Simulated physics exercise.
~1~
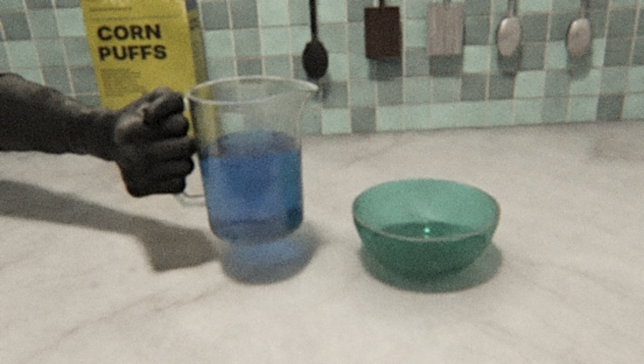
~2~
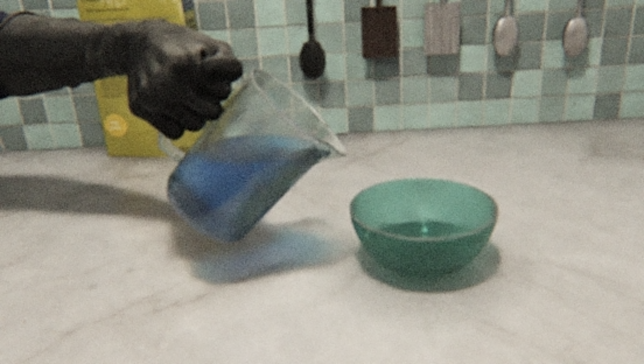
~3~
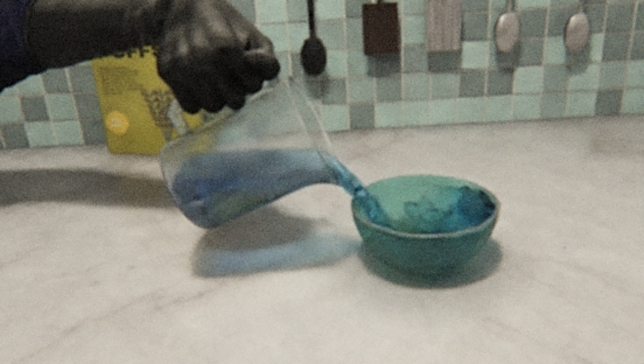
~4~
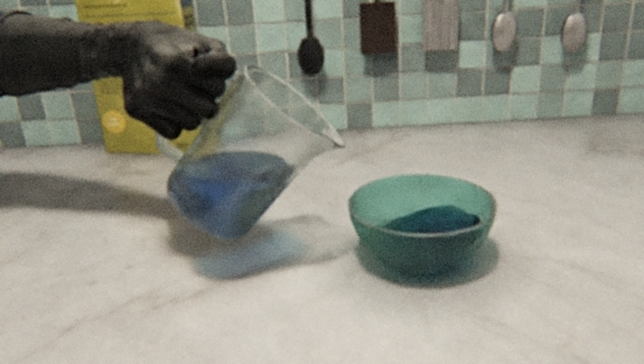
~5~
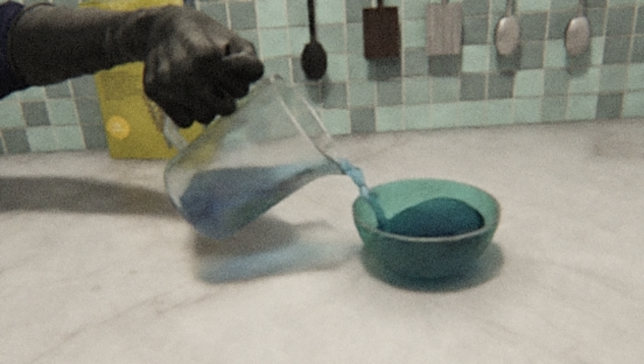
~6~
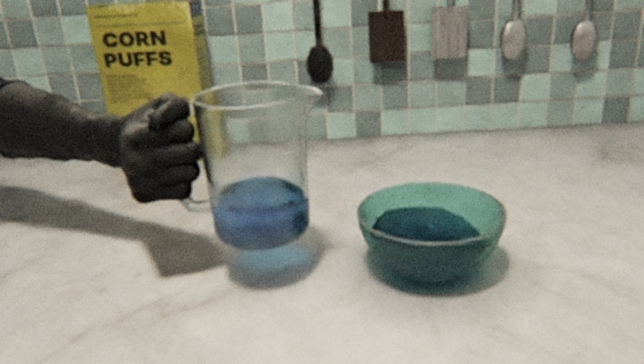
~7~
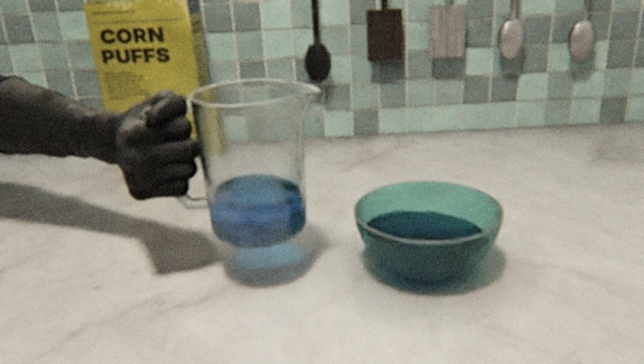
On a pale marbled kitchen counter, seen from the front and slightly above, a dark-gloved hand holds a clear jug of blue liquid at the left, beside an empty green bowl. Behind them are a yellow box of corn puffs, green and grey tiles and hanging utensils. The hand lifts and tips the jug rightward, pouring a stream into the bowl. It eases the jug back, stopping the flow, then tilts it again and pours more. Finally it levels the jug, leaving it partly filled and the bowl holding a dark blue pool.
